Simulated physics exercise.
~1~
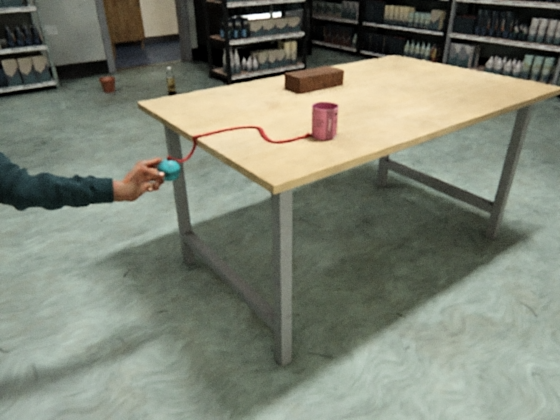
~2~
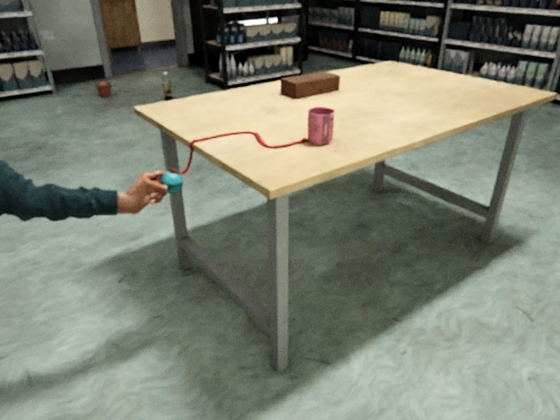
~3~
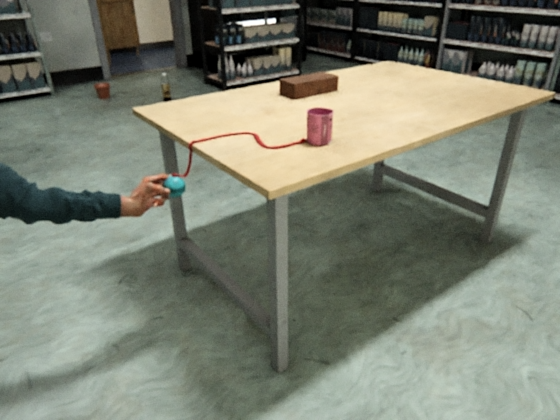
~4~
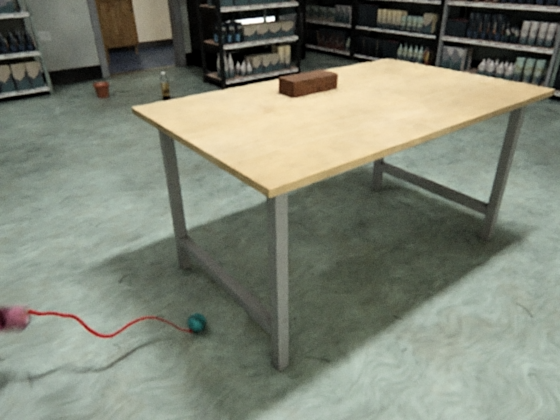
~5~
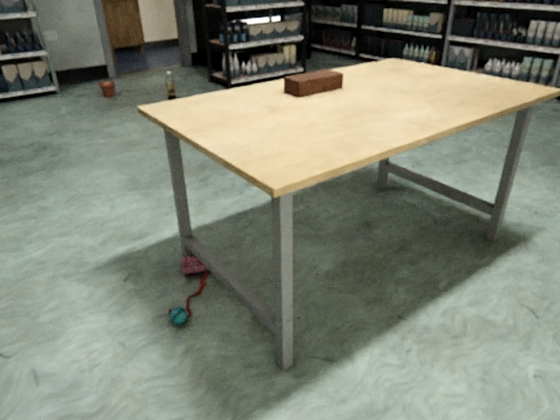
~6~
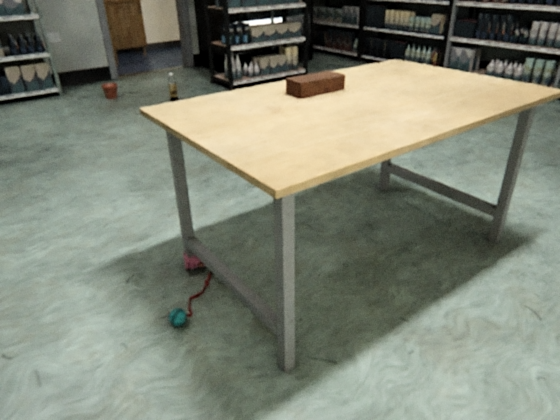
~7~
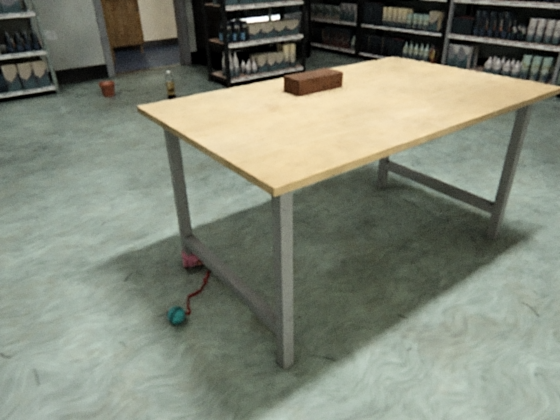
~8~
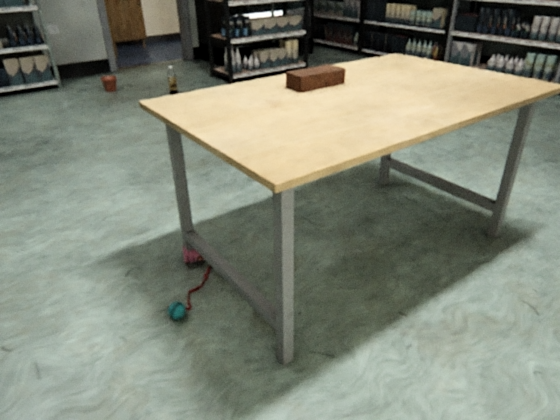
A turquoise ball hangs from a red ribbon at the left end of a wooden table, held by a hand, while the ribbon runs across the top to a pink cup near a brick. The hand lowers the ball slightly, then lets go and draws back. The ball drops to the floor, and the cup is dragged off the table, appearing low at the far left with the ribbon trailing between them. The cup then ends up near the table's left legs. Ball and cup lie on the floor, still joined, while the brick remains on the tabletop.
